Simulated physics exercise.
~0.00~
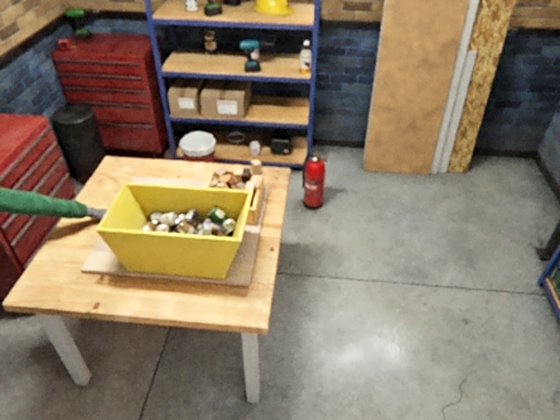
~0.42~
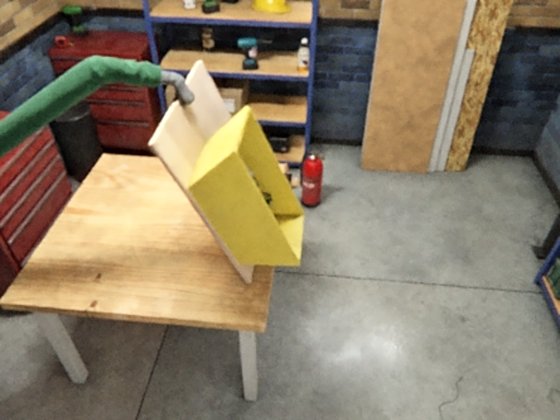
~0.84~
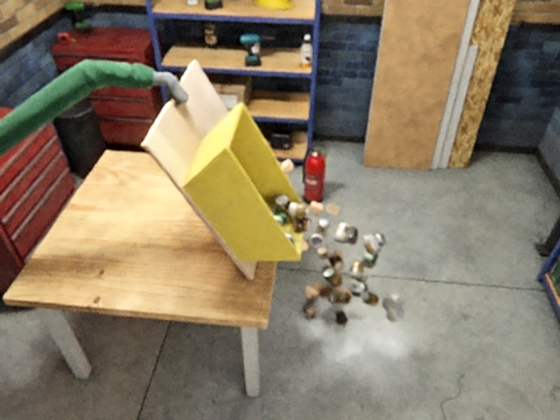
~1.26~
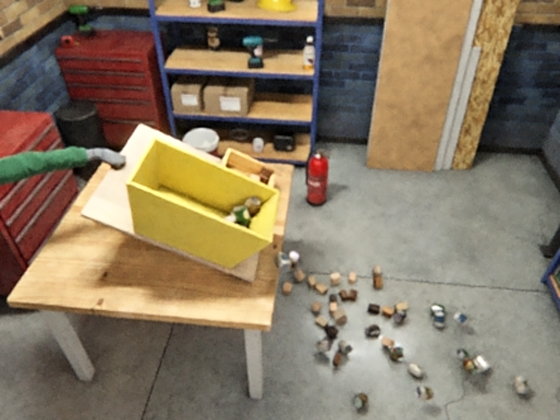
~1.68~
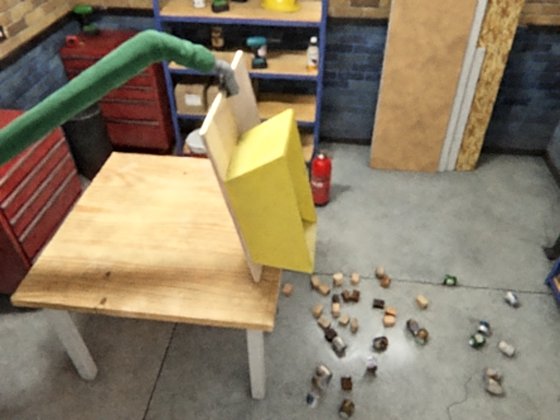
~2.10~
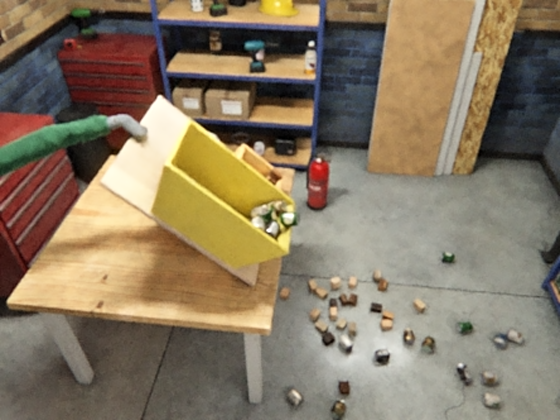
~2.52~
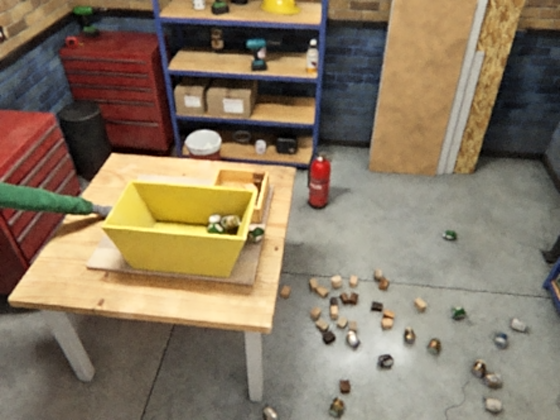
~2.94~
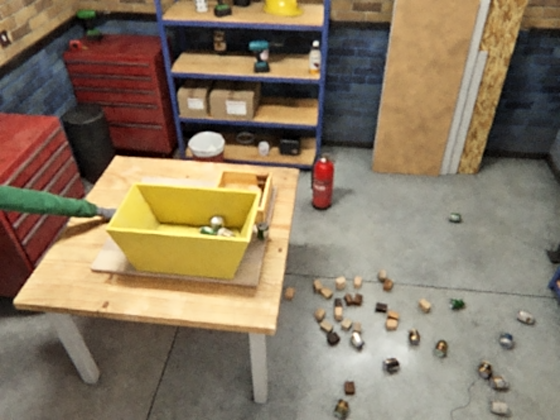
The footage shows a green arm tipping up the left side of a board on a table, spilling blocks and small cans onto the floor, then partly lowering, raising and flattening it again, leaving the pieces scattered and a few cans in the yellow crate.
